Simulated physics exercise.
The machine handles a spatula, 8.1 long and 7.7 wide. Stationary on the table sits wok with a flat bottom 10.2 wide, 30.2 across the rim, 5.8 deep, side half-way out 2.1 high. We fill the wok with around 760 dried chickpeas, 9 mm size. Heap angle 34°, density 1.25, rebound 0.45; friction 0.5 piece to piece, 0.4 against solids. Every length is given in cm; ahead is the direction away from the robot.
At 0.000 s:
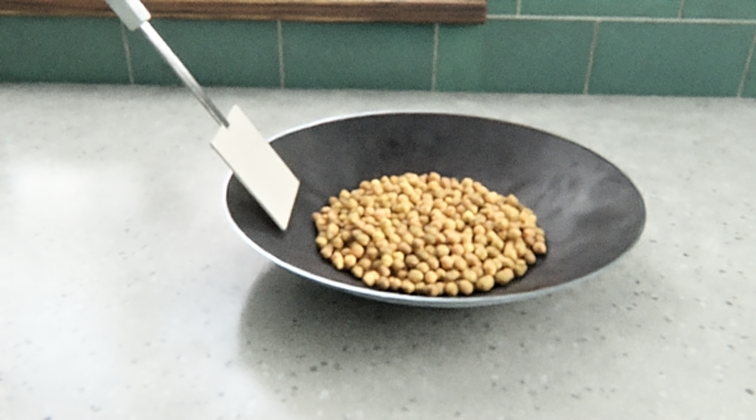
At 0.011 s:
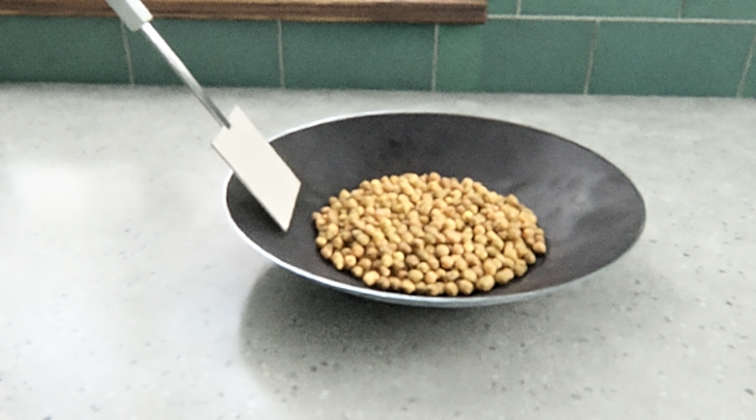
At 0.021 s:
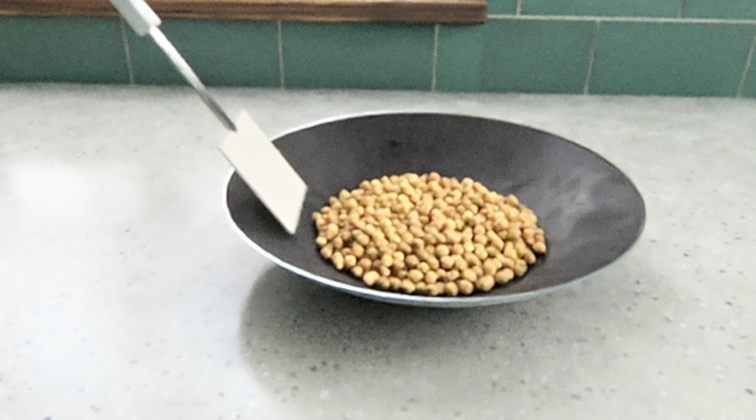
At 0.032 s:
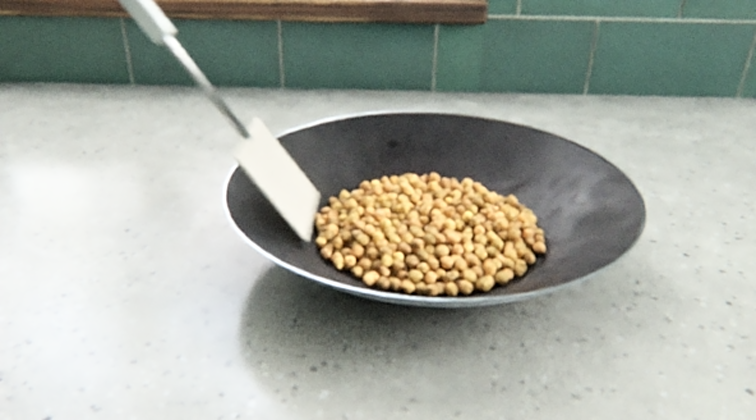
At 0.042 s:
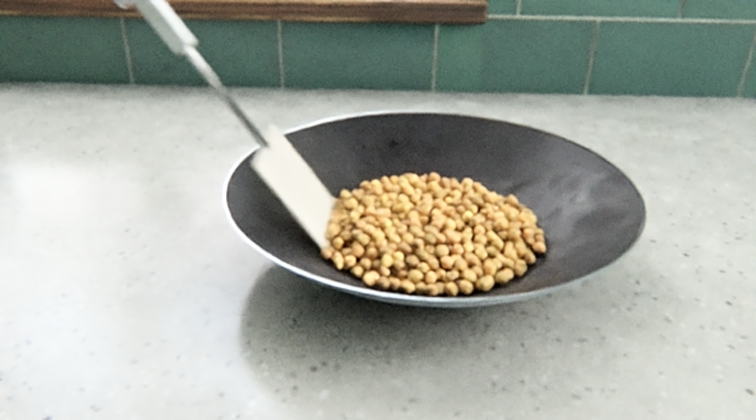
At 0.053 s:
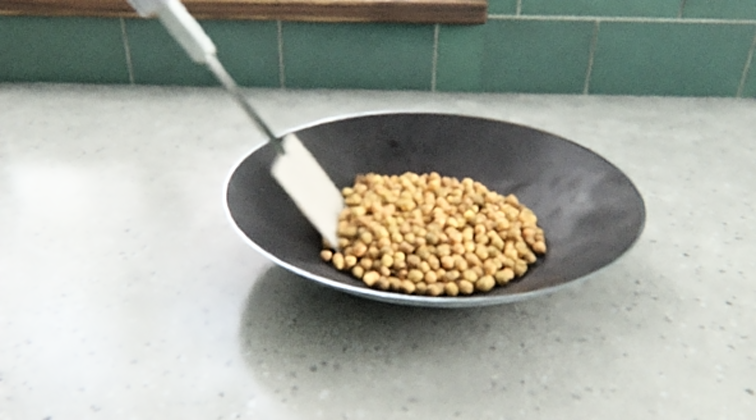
On a speckled grey counter, a pale spatula slides rightward into a heap of chickpeas in a dark wok, nudging the left edge.
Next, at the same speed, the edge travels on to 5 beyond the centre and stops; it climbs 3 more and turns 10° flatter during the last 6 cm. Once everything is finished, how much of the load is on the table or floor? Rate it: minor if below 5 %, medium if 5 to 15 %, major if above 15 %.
Rating: Medium.
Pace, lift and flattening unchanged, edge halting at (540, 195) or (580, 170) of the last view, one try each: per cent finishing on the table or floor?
Try 1: Approx. 30 %; try 2: Approx. 40 %.
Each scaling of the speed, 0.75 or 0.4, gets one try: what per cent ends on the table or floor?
0 and 0 %.
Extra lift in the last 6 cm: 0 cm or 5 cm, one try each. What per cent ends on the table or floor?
It works out to some 0 per cent for the first setting and some 15 per cent for the second.
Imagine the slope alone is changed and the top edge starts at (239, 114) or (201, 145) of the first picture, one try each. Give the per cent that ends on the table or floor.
Some 15 and 5 per cent.
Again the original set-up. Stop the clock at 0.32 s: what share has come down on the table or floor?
About 6 per cent.
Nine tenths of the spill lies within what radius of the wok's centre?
That works out to near 65 cm.
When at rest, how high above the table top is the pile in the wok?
It reaches about 6.0 cm.
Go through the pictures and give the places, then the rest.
The spatula top edge at (223, 123), sloping 55°; upper third of the load around (428, 221), from x 315 to 540, top at y 180; 762 in the wok, in the first frame.
The spatula top edge at (224, 123), sloping 55°; upper third of the load around (428, 221), from x 315 to 540, top at y 180, in the second frame.
The spatula top edge at (231, 127), sloping 55°; upper third of the load around (428, 221), from x 315 to 540, top at y 180, in the third frame.
The spatula top edge at (245, 135), sloping 55°; upper third of the load around (428, 221), from x 315 to 540, top at y 180, in the fourth frame.
The spatula top edge at (264, 144), sloping 55°; upper third of the load around (428, 221), from x 315 to 540, top at y 180, in the fifth frame.
The spatula top edge at (282, 152), sloping 55°; upper third of the load around (426, 219), from x 315 to 540, top at y 180; 762 in the wok, in the sixth frame.
After 0.08 s, sloping 55°, highest piece 6 above the table; 762 in the wok.
After 0.11 s, sloping 52°, highest piece 8 above the table; 761 in the wok, 1 on the blade or in flight.
After 0.32 s, sloping 45°, highest piece 7 above the table; 683 in the wok, 51 on the table or floor, 28 on the blade or in flight.
After 1.37 s, sloping 45°, highest piece 6 above the table; 681 in the wok, 81 on the table or floor.
In the end, 681 in the wok, 81 on the table or floor. That is 11 % on the table or floor.
